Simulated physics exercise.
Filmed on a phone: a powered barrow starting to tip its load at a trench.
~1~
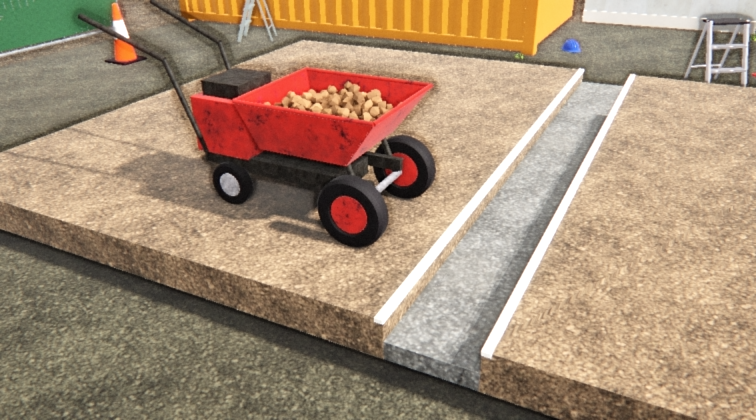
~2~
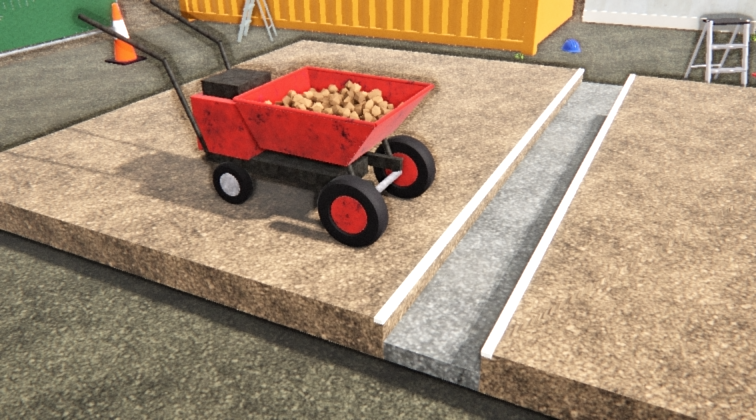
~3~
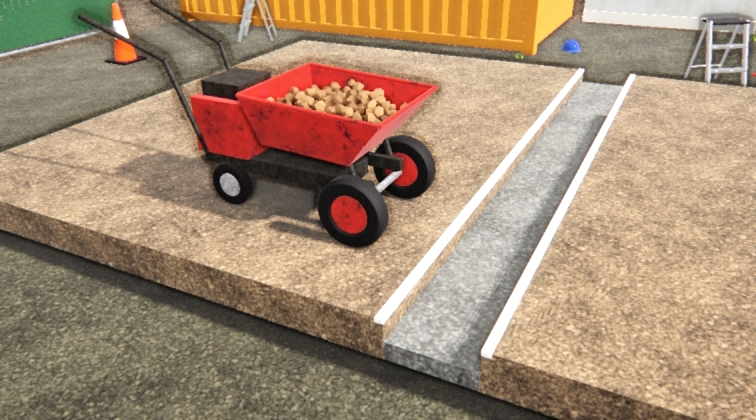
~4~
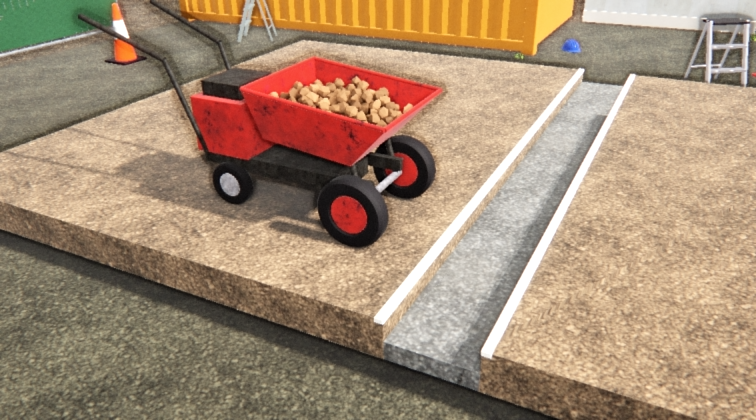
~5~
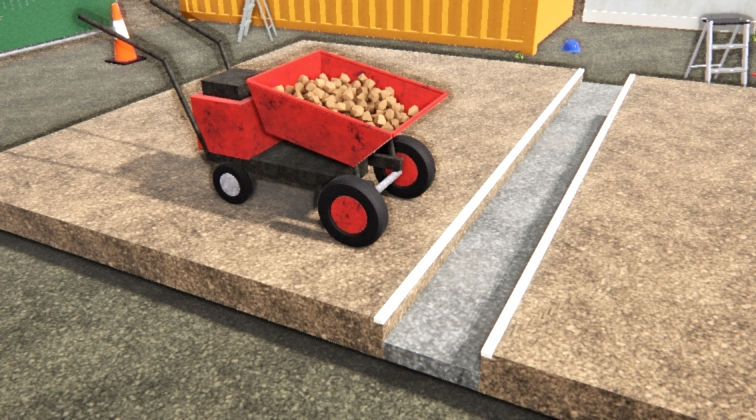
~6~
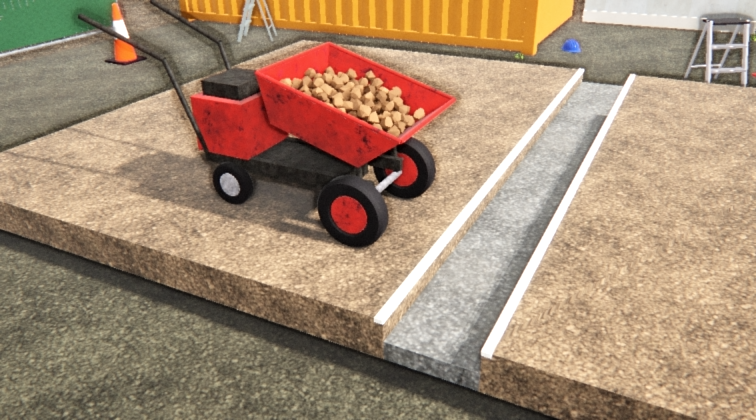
The footage shows a red, four-wheeled barrow loaded with brown clods standing on raised ground left of a shallow, white-edged trench; its skip starts level, then gradually tilts forward toward the right while the wheels stay still.
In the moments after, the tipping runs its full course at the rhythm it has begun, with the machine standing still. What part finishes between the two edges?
In the trench: More than half.
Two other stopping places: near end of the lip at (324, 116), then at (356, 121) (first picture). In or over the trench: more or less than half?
First the larger part, then over half.
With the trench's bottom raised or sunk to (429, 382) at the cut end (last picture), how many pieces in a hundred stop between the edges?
It comes to 100 per cent or so.
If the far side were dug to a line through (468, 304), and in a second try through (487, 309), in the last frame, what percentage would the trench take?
First some 50, then 70 per cent.
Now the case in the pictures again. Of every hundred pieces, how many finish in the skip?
Near 0 %.
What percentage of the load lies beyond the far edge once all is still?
It comes to 10 per cent or so.
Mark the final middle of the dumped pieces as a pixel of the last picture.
Near (502, 256).
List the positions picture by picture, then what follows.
Lip of the skip (374, 124), level; top of the load (326, 107), clay clods; first edge of the trench (405, 286); far edge (506, 315), the trench over half as wide as the skip, and shallow for its width, in the first picture.
Lip of the skip (375, 125), level; top of the load (326, 106), in the second picture.
Lip of the skip (379, 127), tipped barely; top of the load (329, 105), in the third picture.
Lip of the skip (385, 130), tipped a little; top of the load (333, 102), in the fourth picture.
Lip of the skip (392, 135), tipped a little; top of the load (323, 99), in the fifth picture.
Lip of the skip (400, 142), tipped clearly; top of the load (318, 89); first edge of the trench (405, 286); far edge (506, 315), in the sixth picture.
Just after the last frame, skip tipped steeply; every one in the skip.
A moment on, skip tipped right over; the larger part in the skip; roughly a quarter in or heaped over the trench; just a few falling.
Further on, skip tipped right over; about a tenth in the skip; the larger part in or heaped over the trench; about a tenth beyond it.
When it is over, skip tipped right over; almost all in or heaped over the trench; about a tenth beyond it.
